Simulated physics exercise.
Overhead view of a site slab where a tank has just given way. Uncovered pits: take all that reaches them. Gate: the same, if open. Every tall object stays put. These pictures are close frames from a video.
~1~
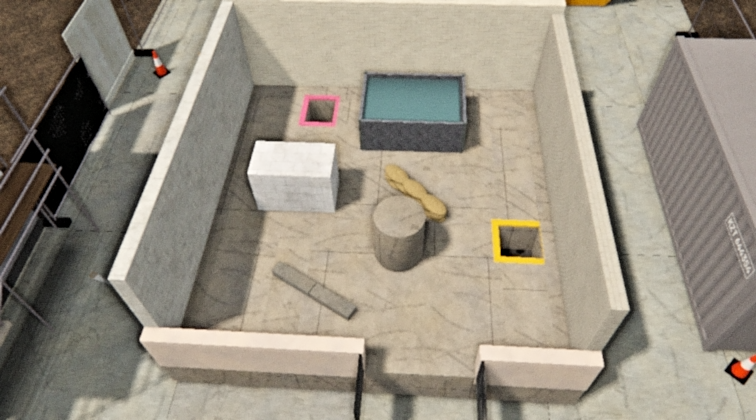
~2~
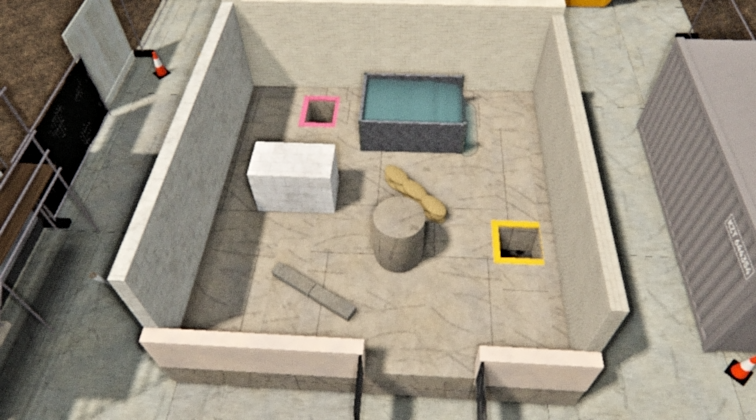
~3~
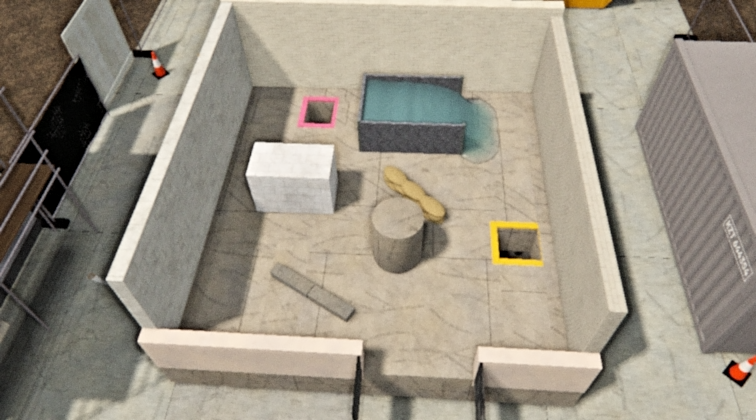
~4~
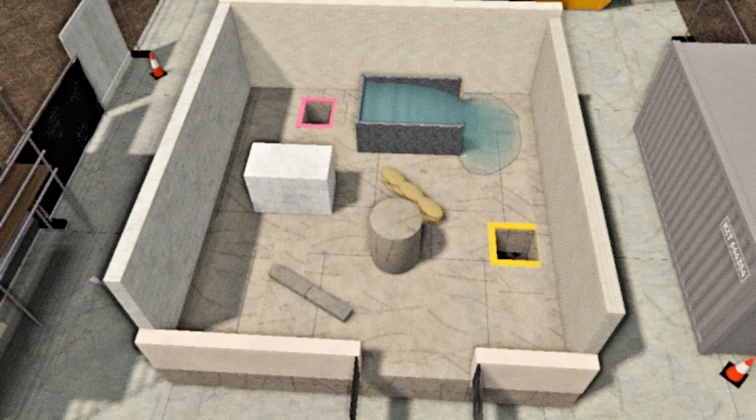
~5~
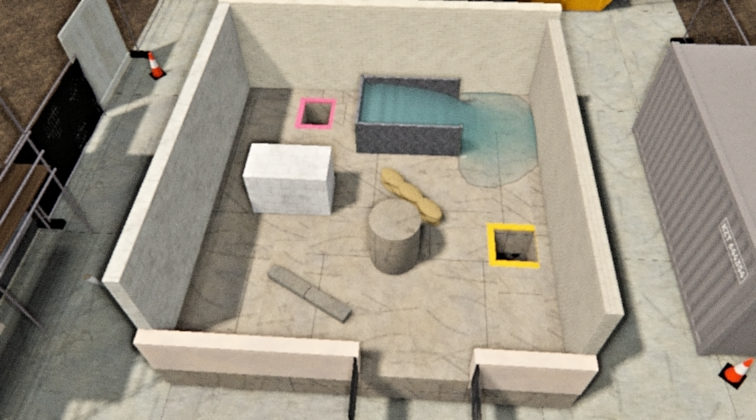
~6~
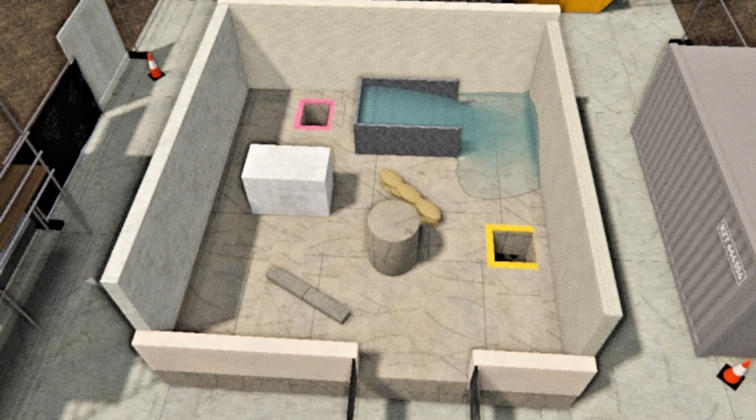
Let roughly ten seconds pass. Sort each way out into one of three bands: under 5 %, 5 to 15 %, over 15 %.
Sorted: Gate - 5 to 15 %; pink pit - 5 to 15 %; yellow pit - over 15 %.
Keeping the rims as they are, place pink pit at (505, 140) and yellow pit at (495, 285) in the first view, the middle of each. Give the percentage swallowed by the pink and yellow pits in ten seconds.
Split: Pink 60 %, yellow 6 %.
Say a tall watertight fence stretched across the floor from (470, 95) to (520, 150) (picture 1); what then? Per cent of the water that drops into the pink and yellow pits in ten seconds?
Pink 4 %, yellow 40 %.
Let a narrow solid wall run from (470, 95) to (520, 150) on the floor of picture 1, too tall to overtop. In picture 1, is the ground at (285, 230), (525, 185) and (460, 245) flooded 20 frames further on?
Taking the three spots in the order asked, they are bone-dry, waterlogged and waterlogged.
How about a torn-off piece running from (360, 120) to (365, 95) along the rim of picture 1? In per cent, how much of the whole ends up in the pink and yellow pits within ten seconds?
The pink pit gets 30 per cent and the yellow pit 0 per cent.
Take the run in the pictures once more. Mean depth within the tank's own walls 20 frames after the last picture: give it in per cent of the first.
I'd put it close to 20 in a hundred.
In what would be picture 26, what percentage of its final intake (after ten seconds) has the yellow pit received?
Roughly 50 per cent.
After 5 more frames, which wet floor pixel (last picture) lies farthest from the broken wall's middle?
Approximate pixel: (548, 254).
A moment on, water covers 15 % of the floor; the gate 0 %, the pink pit 0 %, the yellow pit 0 %.
Next, water covers 20 % of the floor; the gate 0 %, the pink pit 0 %, the yellow pit 5 %.
Then, water covers 35 % of the floor; the gate 0 %, the pink pit 1 %, the yellow pit 16 %.
Later, water covers 55 % of the floor; the gate 5 %, the pink pit 5 %, the yellow pit 27 %.
In the end, water covers 75 % of the floor; the gate 10 %, the pink pit 8 %, the yellow pit 32 %.
